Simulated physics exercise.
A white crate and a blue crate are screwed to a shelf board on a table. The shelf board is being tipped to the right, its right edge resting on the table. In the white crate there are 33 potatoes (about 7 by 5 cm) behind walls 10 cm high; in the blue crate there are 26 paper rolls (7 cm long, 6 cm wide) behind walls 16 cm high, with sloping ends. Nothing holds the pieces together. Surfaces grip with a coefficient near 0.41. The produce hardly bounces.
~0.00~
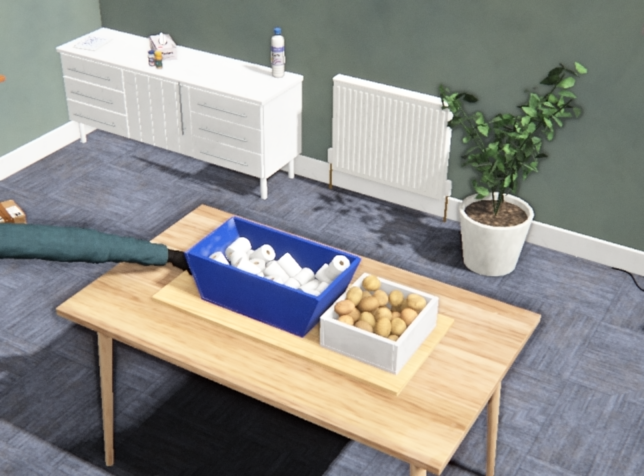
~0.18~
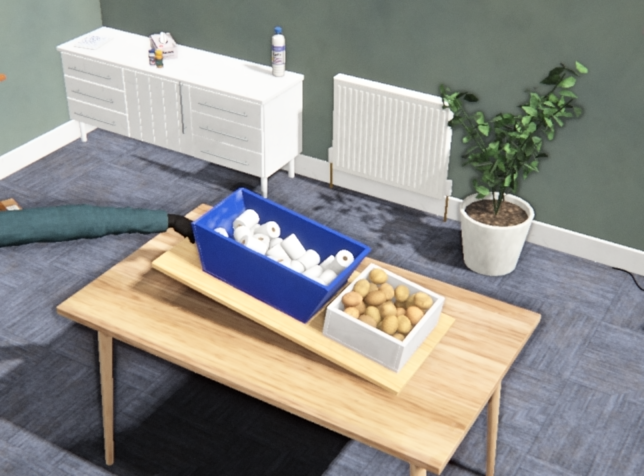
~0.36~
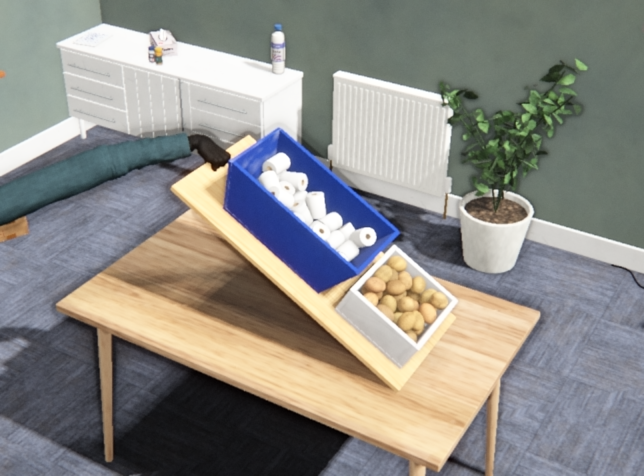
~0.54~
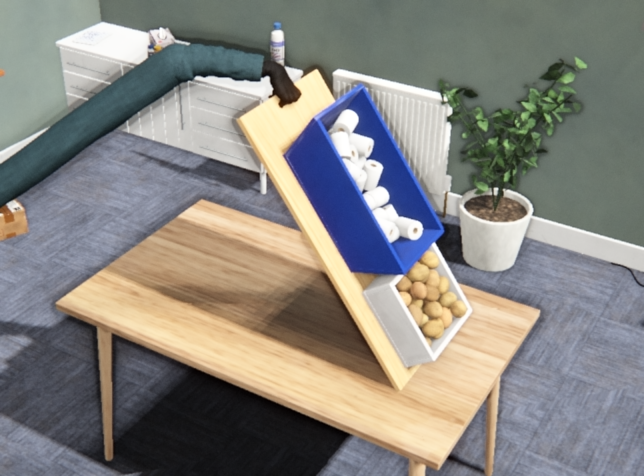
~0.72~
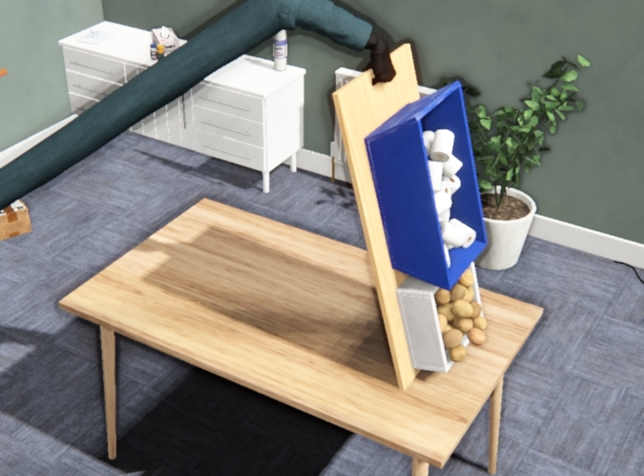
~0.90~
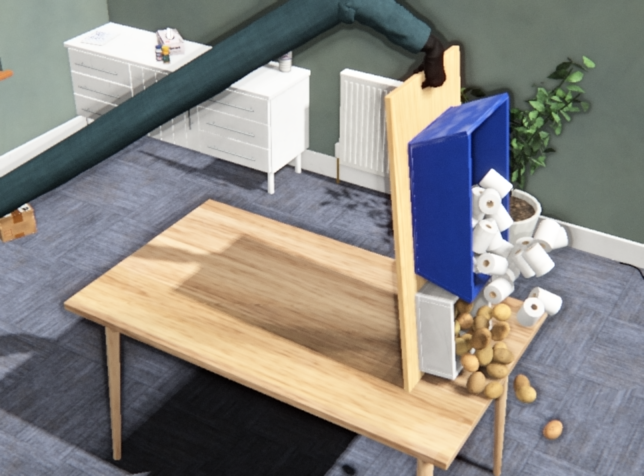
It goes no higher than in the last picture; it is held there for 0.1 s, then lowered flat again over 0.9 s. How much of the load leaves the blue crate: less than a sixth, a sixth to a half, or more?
The blue crate loses more than half of its paper rolls.
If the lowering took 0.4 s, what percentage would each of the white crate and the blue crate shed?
In that case white crate 60, blue crate 100 per cent.
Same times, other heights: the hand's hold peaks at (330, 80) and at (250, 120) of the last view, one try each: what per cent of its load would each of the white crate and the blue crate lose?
White crate 30 then 10, blue crate 40 then 0 per cent.
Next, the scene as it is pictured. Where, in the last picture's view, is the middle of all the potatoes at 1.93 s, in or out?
Near (490, 358).
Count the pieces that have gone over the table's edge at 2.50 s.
About 35.
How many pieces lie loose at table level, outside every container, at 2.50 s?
Roughly 10.
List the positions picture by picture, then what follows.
In the first picture (places track the rim corner closest to us here), blue crate (317, 297); white crate (395, 343); tipped 0°; all still inside.
In the second picture, blue crate (326, 287); white crate (401, 343); tipped 9°.
In the third picture, blue crate (356, 271); white crate (416, 346); tipped 29°.
In the fourth picture, blue crate (404, 270); white crate (433, 356); tipped 54°.
In the fifth picture, blue crate (451, 286); white crate (447, 368); tipped 74°; 3 out, the lowest potato at (476, 337).
In the sixth picture, blue crate (473, 299); white crate (455, 375); tipped 83°; 24 out, the lowest potato at (553, 430).
After 1.16 s, tilt 76°; the white crate is down by 20 of 33 and the blue crate is down by 24 of 26.
After 1.48 s, tilt 37°; the white crate is down by 20 of 33 and the blue crate is down by 26 of 26.
After 1.93 s, tilt 0°; the white crate is down by 20 of 33 and the blue crate is down by 26 of 26.
When it is over (at 2.50 s), the white crate is down by 20 of 33 and the blue crate is down by 26 of 26. Asked share, 26 of 26, 100 per cent.
